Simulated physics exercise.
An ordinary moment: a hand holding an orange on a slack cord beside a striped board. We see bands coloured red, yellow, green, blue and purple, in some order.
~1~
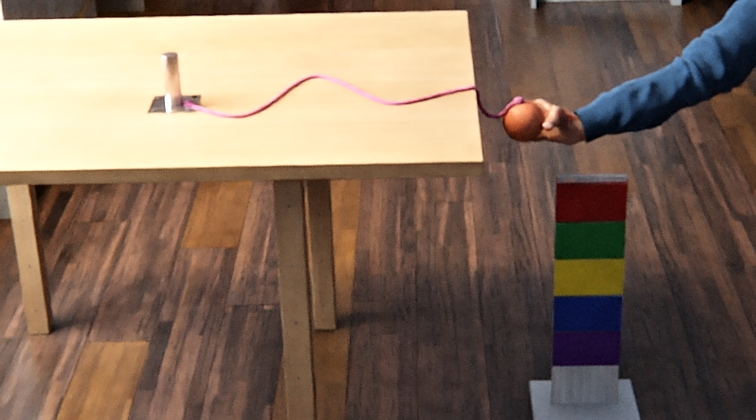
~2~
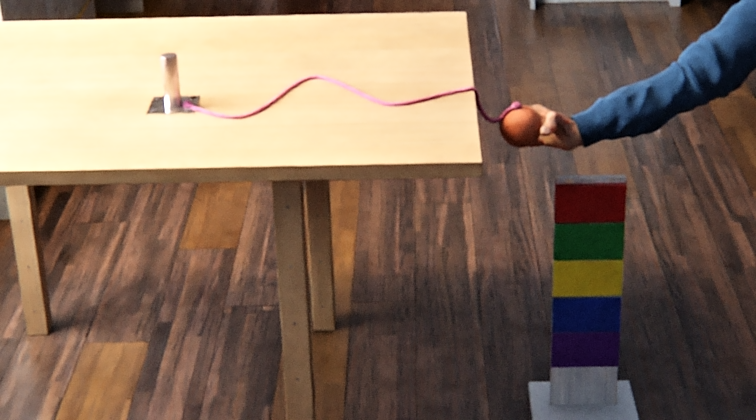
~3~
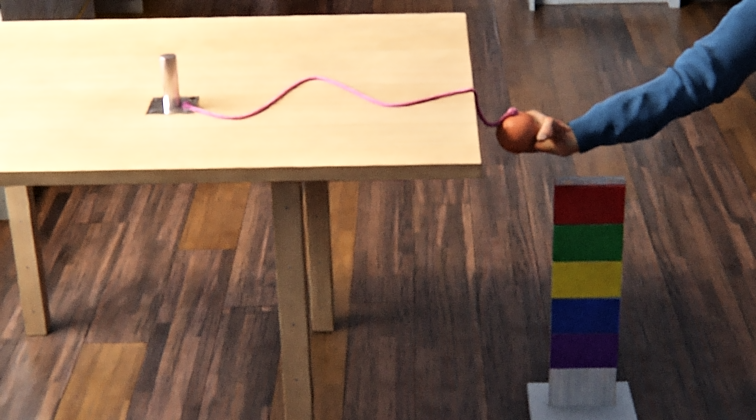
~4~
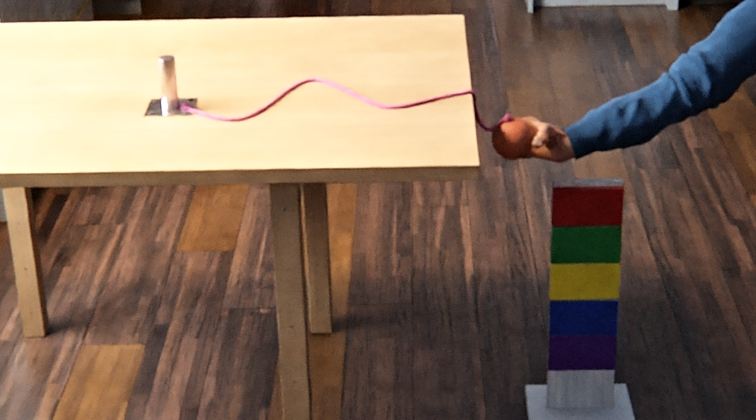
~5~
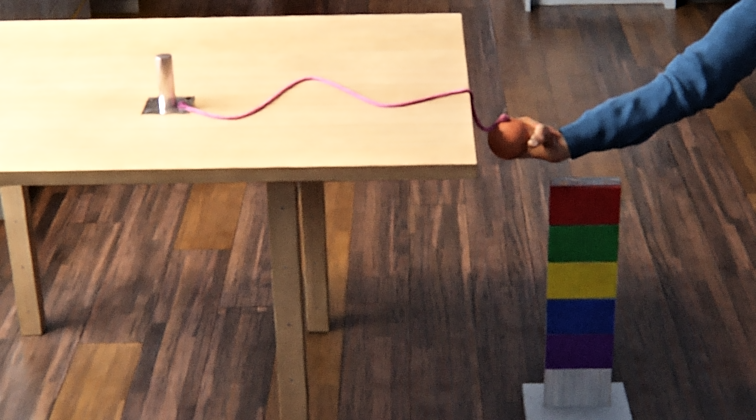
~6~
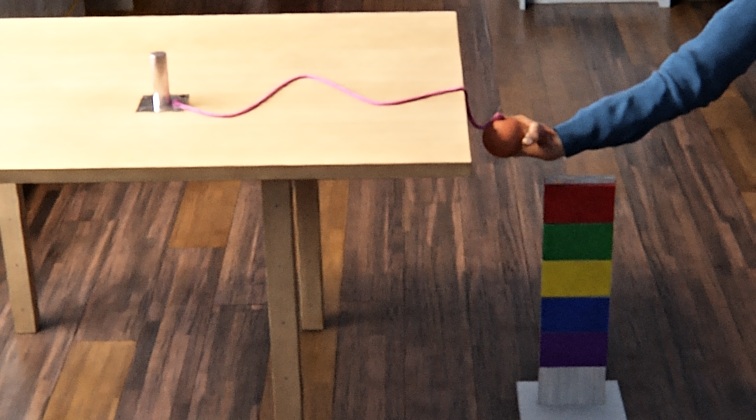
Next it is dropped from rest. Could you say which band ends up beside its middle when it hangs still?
Sure, it is yellow.
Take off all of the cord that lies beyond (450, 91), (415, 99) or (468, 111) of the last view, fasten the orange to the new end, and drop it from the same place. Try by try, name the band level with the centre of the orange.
Red; higher than all five; green.
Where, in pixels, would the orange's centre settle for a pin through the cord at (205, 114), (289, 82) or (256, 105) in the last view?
Respectively (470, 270), (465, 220) and (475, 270).
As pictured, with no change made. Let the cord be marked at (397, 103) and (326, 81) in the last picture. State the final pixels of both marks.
Near (467, 142) and (405, 96).
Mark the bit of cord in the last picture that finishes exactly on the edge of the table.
The point at (359, 97).
A little later, orange near (498, 280); level with yellow.
Next, orange near (430, 279); level with yellow.
Later still, orange near (486, 294); level with yellow.
When it is over, orange near (469, 296); level with yellow. The cord holds its middle at yellow.
